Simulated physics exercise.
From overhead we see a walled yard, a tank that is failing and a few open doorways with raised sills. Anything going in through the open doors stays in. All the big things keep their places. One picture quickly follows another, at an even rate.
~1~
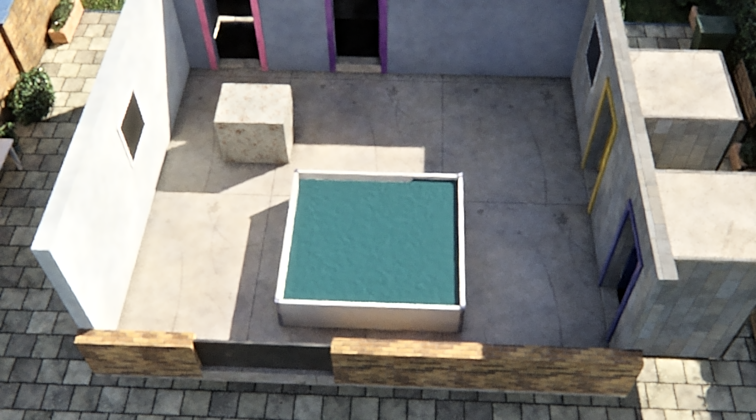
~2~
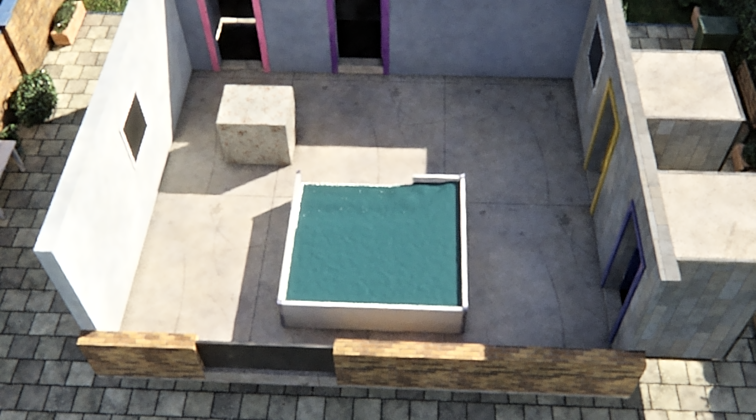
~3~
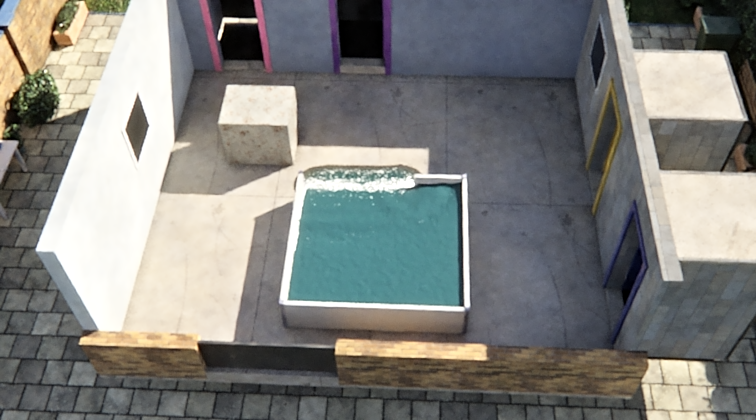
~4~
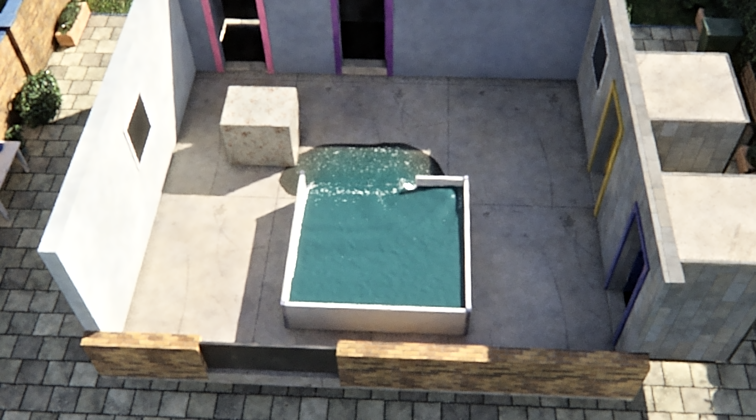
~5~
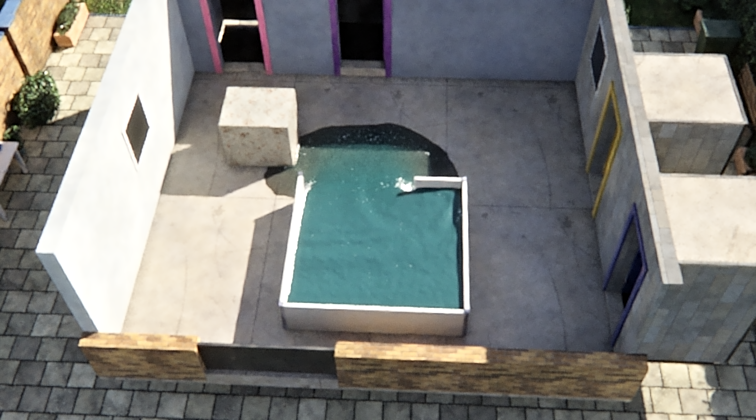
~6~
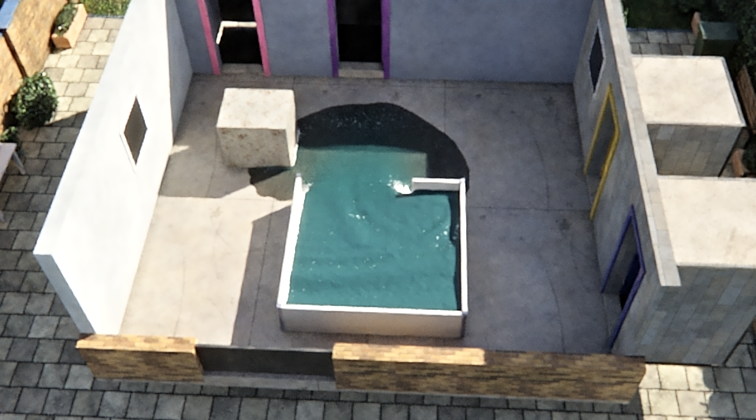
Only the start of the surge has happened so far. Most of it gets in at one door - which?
The purple door takes the most.
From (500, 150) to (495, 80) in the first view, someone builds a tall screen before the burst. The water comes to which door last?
Answer: The blue one.
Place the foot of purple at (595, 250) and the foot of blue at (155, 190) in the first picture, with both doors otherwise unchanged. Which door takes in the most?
That would be the pink door.
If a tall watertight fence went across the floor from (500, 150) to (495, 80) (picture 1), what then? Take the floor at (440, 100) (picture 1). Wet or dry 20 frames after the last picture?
It would be submerged.
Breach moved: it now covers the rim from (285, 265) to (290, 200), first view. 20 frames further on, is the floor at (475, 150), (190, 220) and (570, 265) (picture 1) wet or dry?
In that order: Free of water, covered, dry.
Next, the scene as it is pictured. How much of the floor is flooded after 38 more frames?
Near 85 in a hundred.
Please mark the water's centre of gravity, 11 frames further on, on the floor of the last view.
Around (367, 199).
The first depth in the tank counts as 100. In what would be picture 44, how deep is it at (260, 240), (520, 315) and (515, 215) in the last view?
Going in order, roughly 4, 4 and 8 %.
A moment on, water covers 25 % of the floor; purple door a trickle in, blue door not reached, pink door not reached, yellow door not reached.
Next, water covers 35 % of the floor; purple door a lot in, blue door not reached, pink door wet at the sill, nothing in, yellow door not reached.
Then, water covers 45 % of the floor; purple door a lot in, blue door not reached, pink door some in, yellow door not reached.
Later, water covers 85 % of the floor; purple door a lot in, blue door wet at the sill, nothing in, pink door some in, yellow door a trickle in.
In the end, water covers 100 % of the floor; purple door a lot in, blue door a trickle in, pink door a lot in, yellow door some in; the purple door has let in the most.
